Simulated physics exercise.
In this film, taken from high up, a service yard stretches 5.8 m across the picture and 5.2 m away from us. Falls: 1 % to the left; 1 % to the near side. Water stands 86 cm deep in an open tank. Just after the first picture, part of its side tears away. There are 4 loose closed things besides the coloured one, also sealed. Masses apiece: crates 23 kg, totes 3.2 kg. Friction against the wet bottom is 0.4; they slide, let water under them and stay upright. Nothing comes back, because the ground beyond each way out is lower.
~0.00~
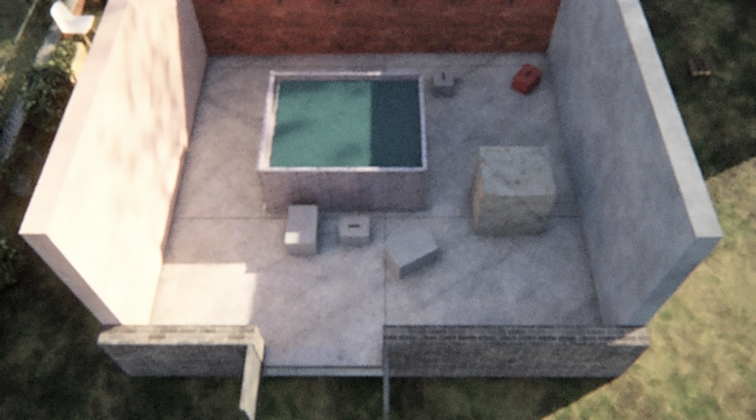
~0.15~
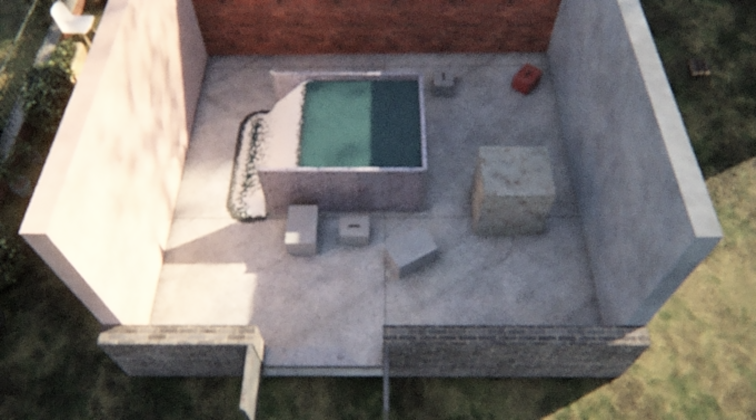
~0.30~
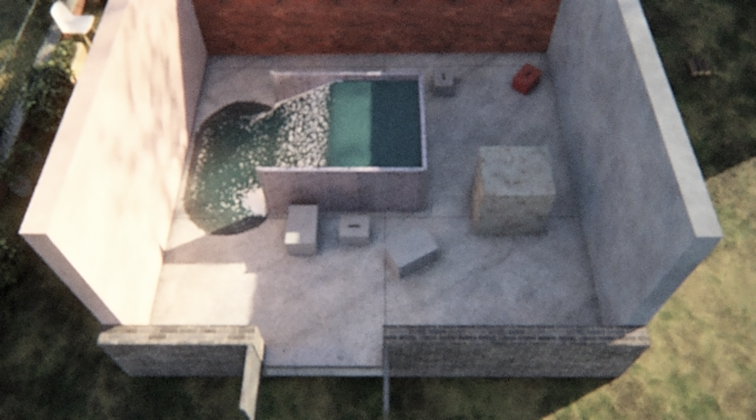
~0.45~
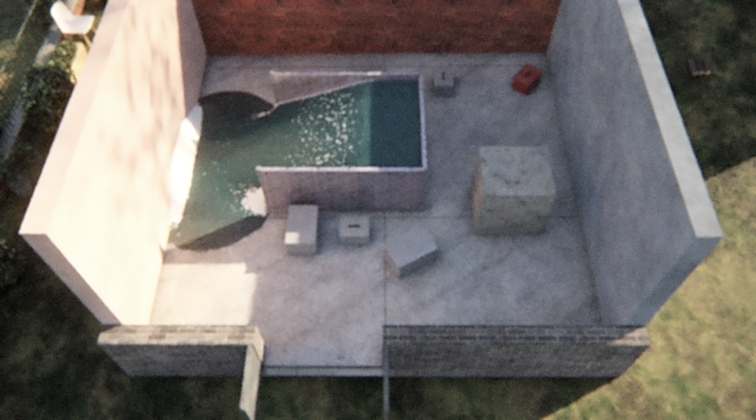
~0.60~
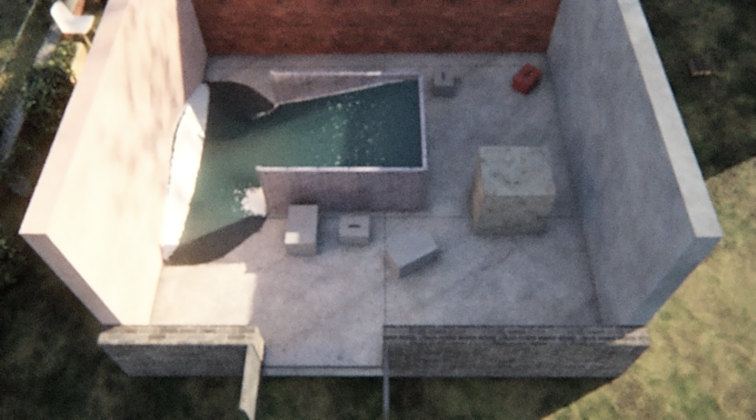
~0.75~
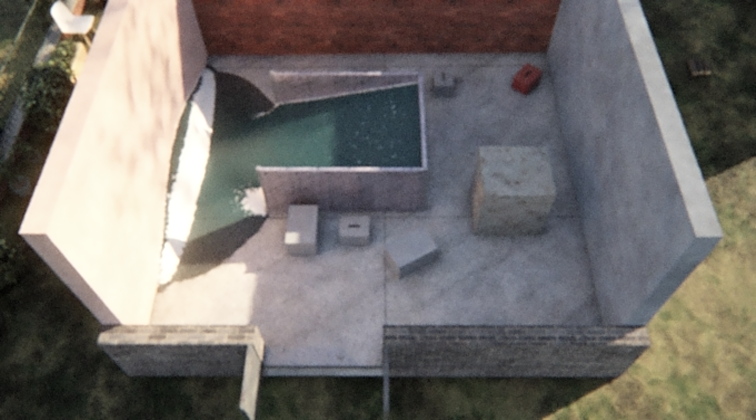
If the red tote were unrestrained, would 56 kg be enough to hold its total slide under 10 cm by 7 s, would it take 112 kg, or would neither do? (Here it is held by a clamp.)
56 kg is enough.
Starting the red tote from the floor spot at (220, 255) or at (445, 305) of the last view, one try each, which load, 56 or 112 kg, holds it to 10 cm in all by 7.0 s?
Respectively, second option only; first option suffices.
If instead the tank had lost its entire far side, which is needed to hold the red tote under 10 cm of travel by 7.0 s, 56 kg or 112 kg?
Under that change, only the heavier pick does it.
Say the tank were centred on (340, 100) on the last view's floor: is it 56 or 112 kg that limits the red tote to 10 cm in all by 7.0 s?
Then it turns out the lighter mass already works.
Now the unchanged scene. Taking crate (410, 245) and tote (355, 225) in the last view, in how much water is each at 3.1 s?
Some 5 cm at the first, some 2 cm at the second.
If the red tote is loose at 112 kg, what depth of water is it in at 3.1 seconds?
8 cm, roughly.
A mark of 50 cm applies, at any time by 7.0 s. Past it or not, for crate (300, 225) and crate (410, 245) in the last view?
One after the other: Does not reach it, then goes beyond it.
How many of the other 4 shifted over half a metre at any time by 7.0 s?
The tally stands at 2.
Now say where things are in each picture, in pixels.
In the first frame, the red tote at (528, 74) rests on the ground; 3.6 m2 under water; 0 of 5 have shifted.
In the second frame, the red tote at (528, 74), on the bottom; water covers 4.7 m2; 0 of 5 have shifted.
In the third frame, the red tote at (528, 74), on the bottom; water covers 6.3 m2; 0 of 5 have shifted.
In the fourth frame, the red tote at (528, 74), on the bottom; 7.2 m2 under water; 0 of 5 have shifted.
In the fifth frame, the red tote at (528, 74), on the bottom; water covers 7.7 m2; 0 of 5 have shifted.
In the sixth frame, the red tote at (528, 74) rests on the ground; 8.0 m2 under water; 0 of 5 have shifted.
After 1.4 s the red tote would be 0 cm from its start with 56 kg and 0 cm from its start with 112 kg; 0 cm of water round it then.
After 3.1 s the red tote would be 0 cm from its start with 56 kg and 0 cm from its start with 112 kg; 8 cm of water round it then.
After 4.9 s the red tote would be 0 cm from its start with 56 kg and 0 cm from its start with 112 kg; 18 cm of water round it then.
After 7.0 s the red tote would be 0 cm from its start with 56 kg and 0 cm from its start with 112 kg; 10 cm of water round it then.
